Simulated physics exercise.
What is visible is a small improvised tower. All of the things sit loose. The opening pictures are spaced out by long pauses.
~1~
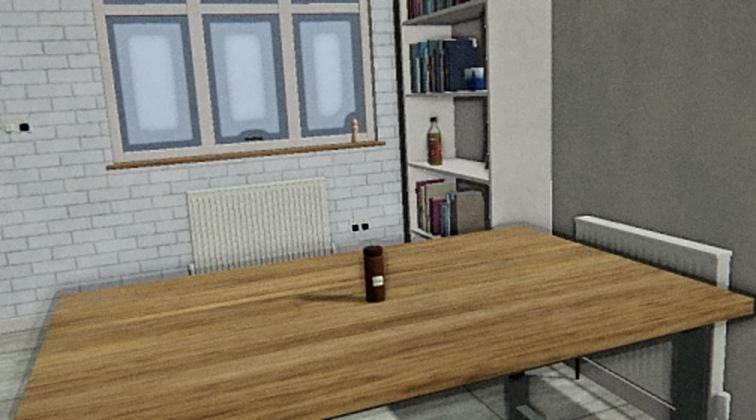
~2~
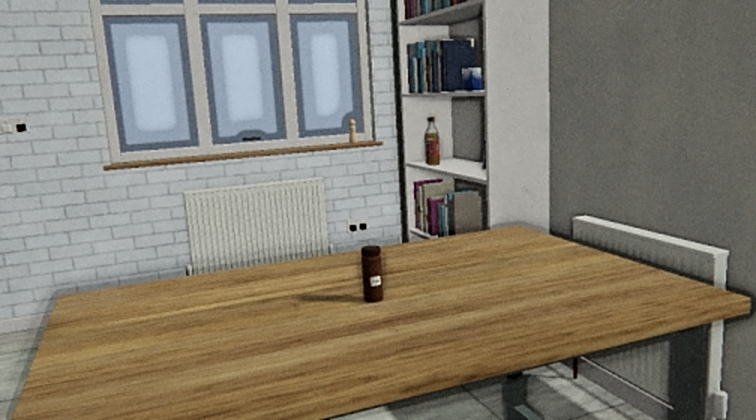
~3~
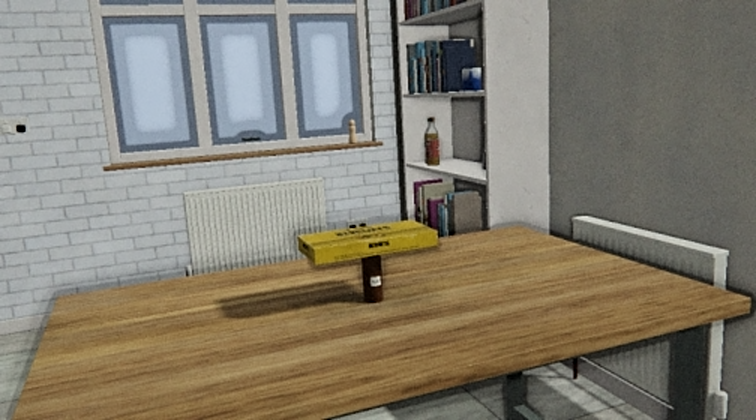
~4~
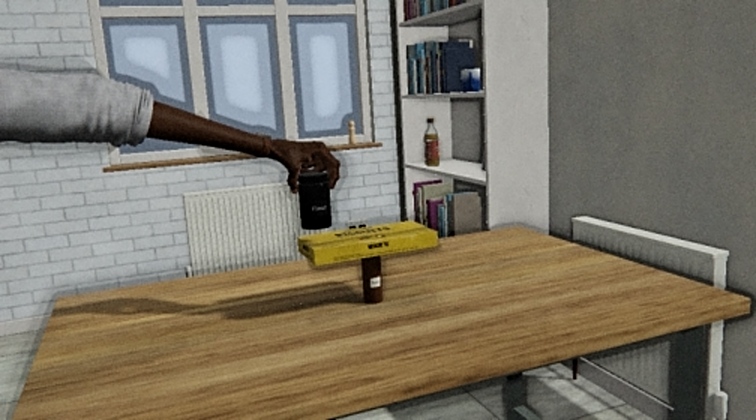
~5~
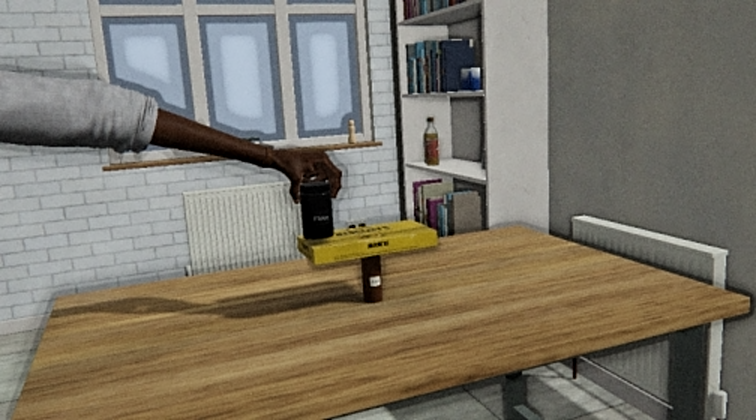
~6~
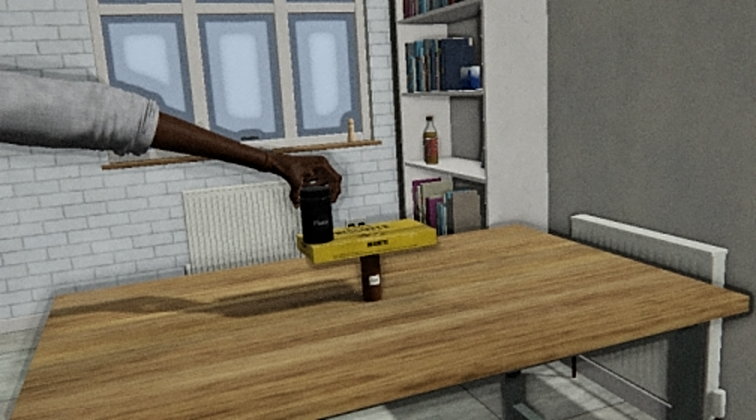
In a room with white brick walls, seen from slightly above a wooden table in a nearly still view, a window, radiators and a bookshelf stand behind. A small dark brown shaker sits mid-table, and a yellow box then appears balanced across its top. A hand reaches in from the left holding a black jar, lowers it onto the box's left end and keeps its grip.
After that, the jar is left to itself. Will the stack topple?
Basically, the build is unsound there.
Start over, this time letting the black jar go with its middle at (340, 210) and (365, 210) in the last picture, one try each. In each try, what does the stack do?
Case A: It caves in; case B: It survives.
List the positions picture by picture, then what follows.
In the first picture, the last thing is not in view yet; brown shaker (374, 274).
In the second picture, the last thing is not in view yet; brown shaker (372, 274).
In the third picture, the last thing is not in view yet; brown shaker (372, 274).
In the fourth picture, on its way; black jar (315, 200); brown shaker (372, 275).
In the fifth picture, on its way; black jar (317, 210); brown shaker (372, 274).
In the sixth picture, set down, still held; black jar (317, 215); brown shaker (371, 273).
Then, 0.40 s past the last view, black jar now fallen; yellow packet rocked 44° from its first pose.
Then, 0.50 s past the last view, yellow packet rocked 52° from its first pose.
Then, 0.70 s past the last view, brown shaker and yellow packet now fallen.
Then, 0.80 s past the last view, things are still on the move.
Finally, fallen, black jar, brown shaker and yellow packet. The stack comes apart.
